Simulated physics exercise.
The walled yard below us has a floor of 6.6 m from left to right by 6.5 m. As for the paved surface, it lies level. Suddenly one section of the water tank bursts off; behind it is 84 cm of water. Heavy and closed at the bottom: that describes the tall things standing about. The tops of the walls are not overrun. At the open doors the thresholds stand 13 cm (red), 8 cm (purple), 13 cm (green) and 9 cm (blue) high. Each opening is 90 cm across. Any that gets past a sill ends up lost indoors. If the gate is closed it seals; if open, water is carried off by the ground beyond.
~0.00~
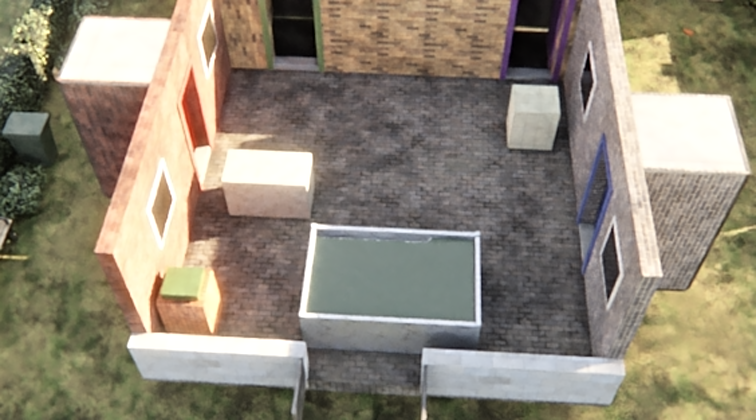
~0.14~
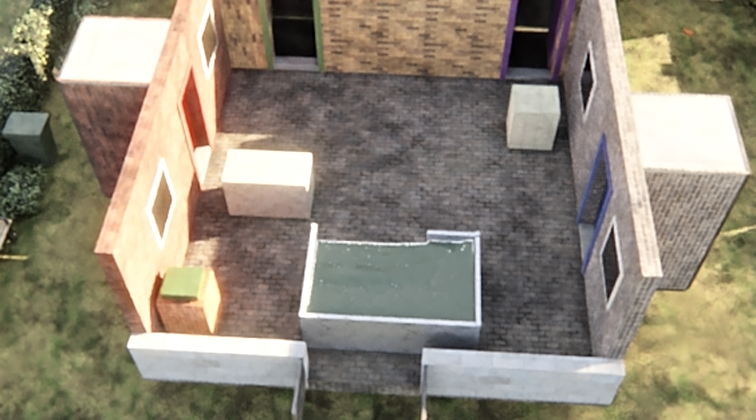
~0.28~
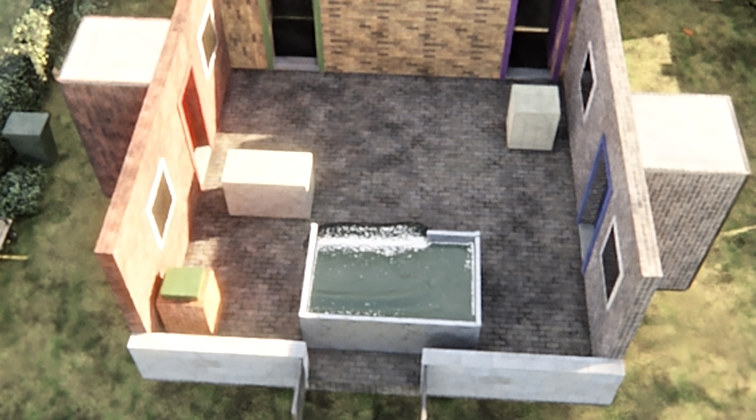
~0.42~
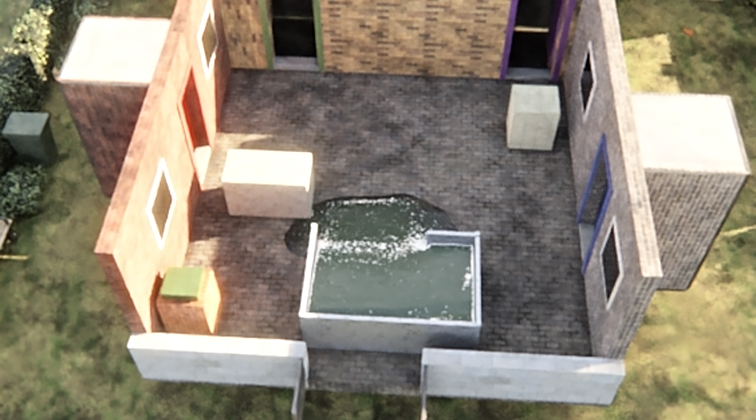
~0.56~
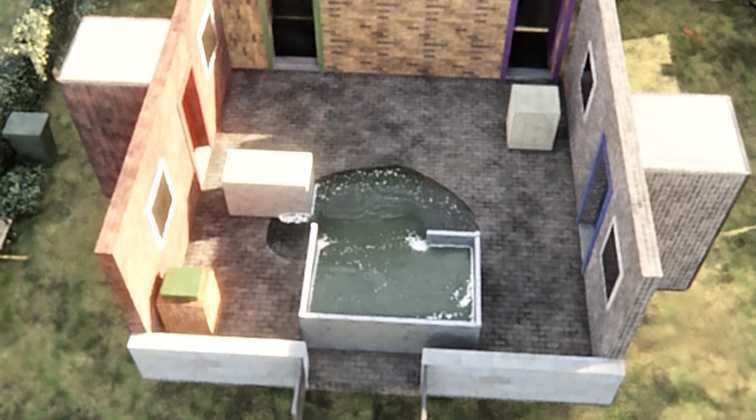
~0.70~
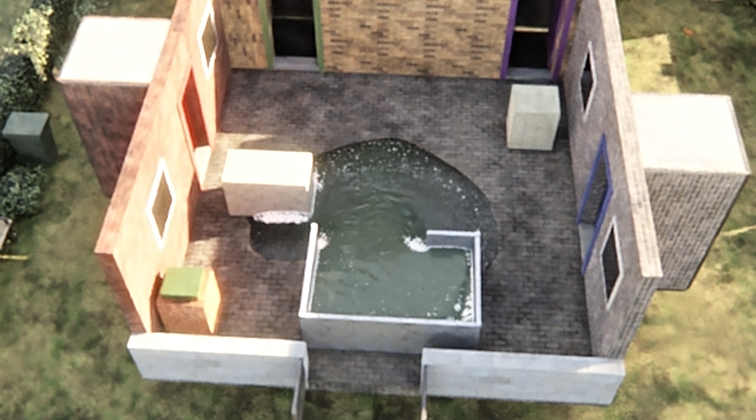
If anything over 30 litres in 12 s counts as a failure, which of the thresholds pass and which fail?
The red door passes. The purple door fails. The green door fails. The blue door passes.
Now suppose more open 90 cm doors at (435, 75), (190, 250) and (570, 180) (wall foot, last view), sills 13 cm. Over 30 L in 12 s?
Well, the first is on the high side, the second is on the low side, and the third is on the low side.
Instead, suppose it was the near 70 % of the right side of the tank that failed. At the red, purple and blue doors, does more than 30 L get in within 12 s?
In that case, red door: Less than that, purple door: More than that, blue door: More than that.
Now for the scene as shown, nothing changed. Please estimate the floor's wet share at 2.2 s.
I'd say around 55 % is wet.
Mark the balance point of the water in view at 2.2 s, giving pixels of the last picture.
I'd say somewhere around (376, 194).
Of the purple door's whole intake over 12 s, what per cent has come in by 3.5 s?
By then it's near 15% of the total.
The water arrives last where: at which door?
I'd say the blue one.
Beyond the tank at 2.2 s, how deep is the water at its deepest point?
Up to near 40 cm.
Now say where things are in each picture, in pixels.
Still water, 84 cm deep, in the water tank at (393, 276), in the first picture.
Water pours out on the water tank's far side and has run 0.9 m, to a hidden place; typically 7 cm deep outside, 84 cm at the water tank's back, in the second picture.
The front is at a hidden place, 1.1 m from the gap on the water tank's far side; 1.4 m2 of floor is under water; 80 cm left at the back of the water tank, in the third picture.
Water pours out on the water tank's far side and has run 1.6 m, to (432, 209); typically 12 cm deep outside, 73 cm at the water tank's back, in the fourth picture.
Water pours out on the water tank's far side and has run 2.1 m, to (407, 171); typically 9 cm deep outside, 72 cm at the water tank's back, in the fifth picture.
Water pours out on the water tank's far side and has run 2.8 m, to (392, 141); typically 8 cm deep outside, 68 cm at the water tank's back, in the sixth picture.
After 1.4 s water covers 45 % of the floor and is deepest (36 cm) near (358, 73); red door not reached, purple door not reached, green door not reached, blue door not reached.
After 2.2 s water covers 55 % of the floor and is deepest (40 cm) near (366, 79); red door 2 cm at the sill, 0 L in, purple door 13 cm at the sill, 1 L in, green door 26 cm at the sill, 26 L in, blue door not reached.
After 3.5 s water covers 70 % of the floor and is deepest (30 cm) near (241, 68); red door 7 cm at the sill, 0 L in, purple door 16 cm at the sill, 27 L in, green door 17 cm at the sill, 71 L in, blue door 1 cm at the sill, 0 L in.
After 7.0 s water covers 95 % of the floor and is deepest (15 cm) near (439, 95); red door 8 cm at the sill, 1 L in, purple door 13 cm at the sill, 166 L in, green door 9 cm at the sill, 84 L in, blue door 5 cm at the sill, 0 L in.
After 12.0 s water covers 100 % of the floor and is deepest (13 cm) near (492, 375); red door 8 cm at the sill, 1 L in, purple door 8 cm at the sill, 198 L in, green door 7 cm at the sill, 84 L in, blue door 9 cm at the sill, 0 L in.
